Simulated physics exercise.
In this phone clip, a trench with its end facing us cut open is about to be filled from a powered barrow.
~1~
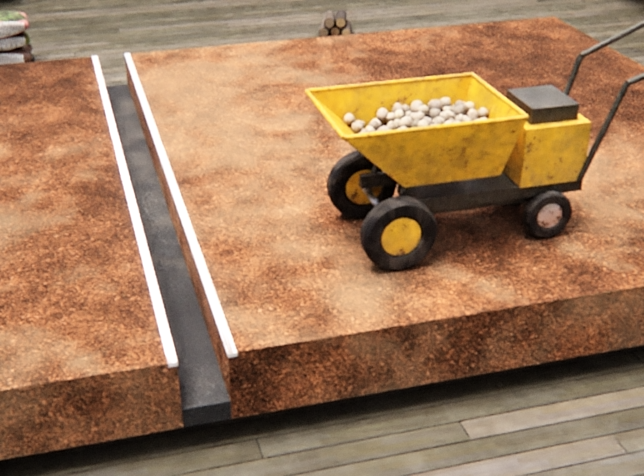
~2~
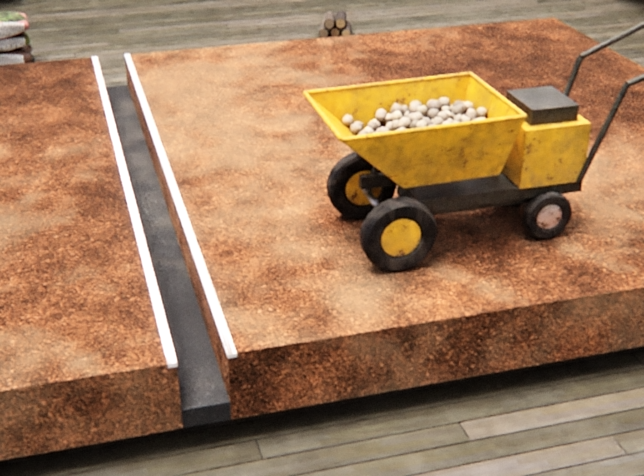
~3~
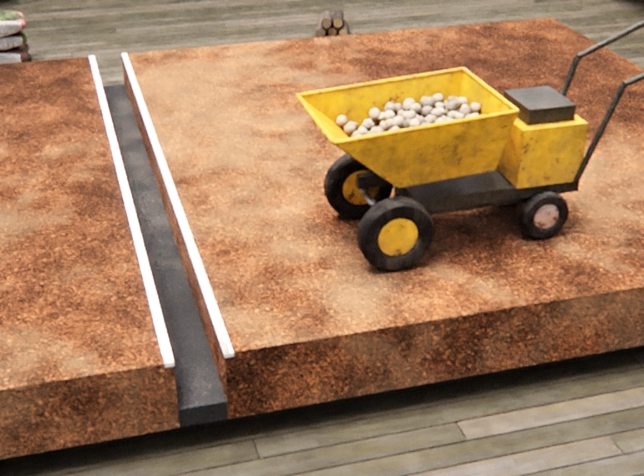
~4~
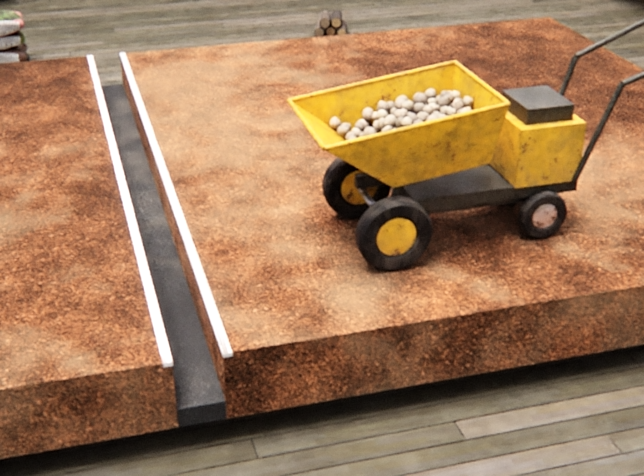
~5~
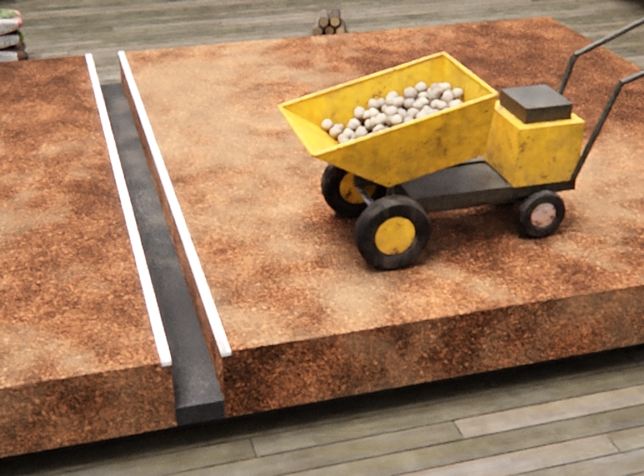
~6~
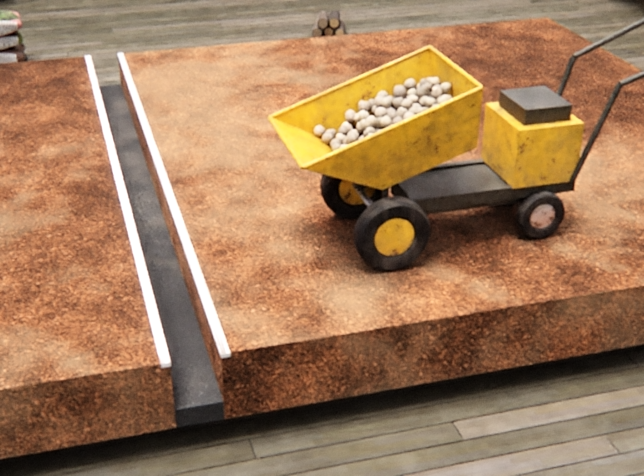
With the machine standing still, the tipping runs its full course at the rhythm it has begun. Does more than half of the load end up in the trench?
No.
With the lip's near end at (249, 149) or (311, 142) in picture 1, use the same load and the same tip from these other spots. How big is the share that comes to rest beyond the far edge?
You'd see close to 40 per cent the first time and close to 0 per cent the next.
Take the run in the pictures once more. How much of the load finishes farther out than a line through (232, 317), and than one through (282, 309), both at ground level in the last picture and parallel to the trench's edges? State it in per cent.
Estimate, first then second: 50 %, 80 %.
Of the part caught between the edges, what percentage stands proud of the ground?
Roughly 0 %.
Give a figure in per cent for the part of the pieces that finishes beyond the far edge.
Roughly 0 per cent of the load.
Soon, skip tipped steeply; all in the skip.
A while on, skip tipped steeply; most in the skip; about a quarter short of the trench.
Towards the end, skip tipped right over; about a quarter in the skip; about half short of the trench; about a third in or heaped over the trench; a stray few beyond it.
Finally, skip tipped right over; about a quarter in the skip; about half short of the trench; about a third in or heaped over the trench; a stray few beyond it.
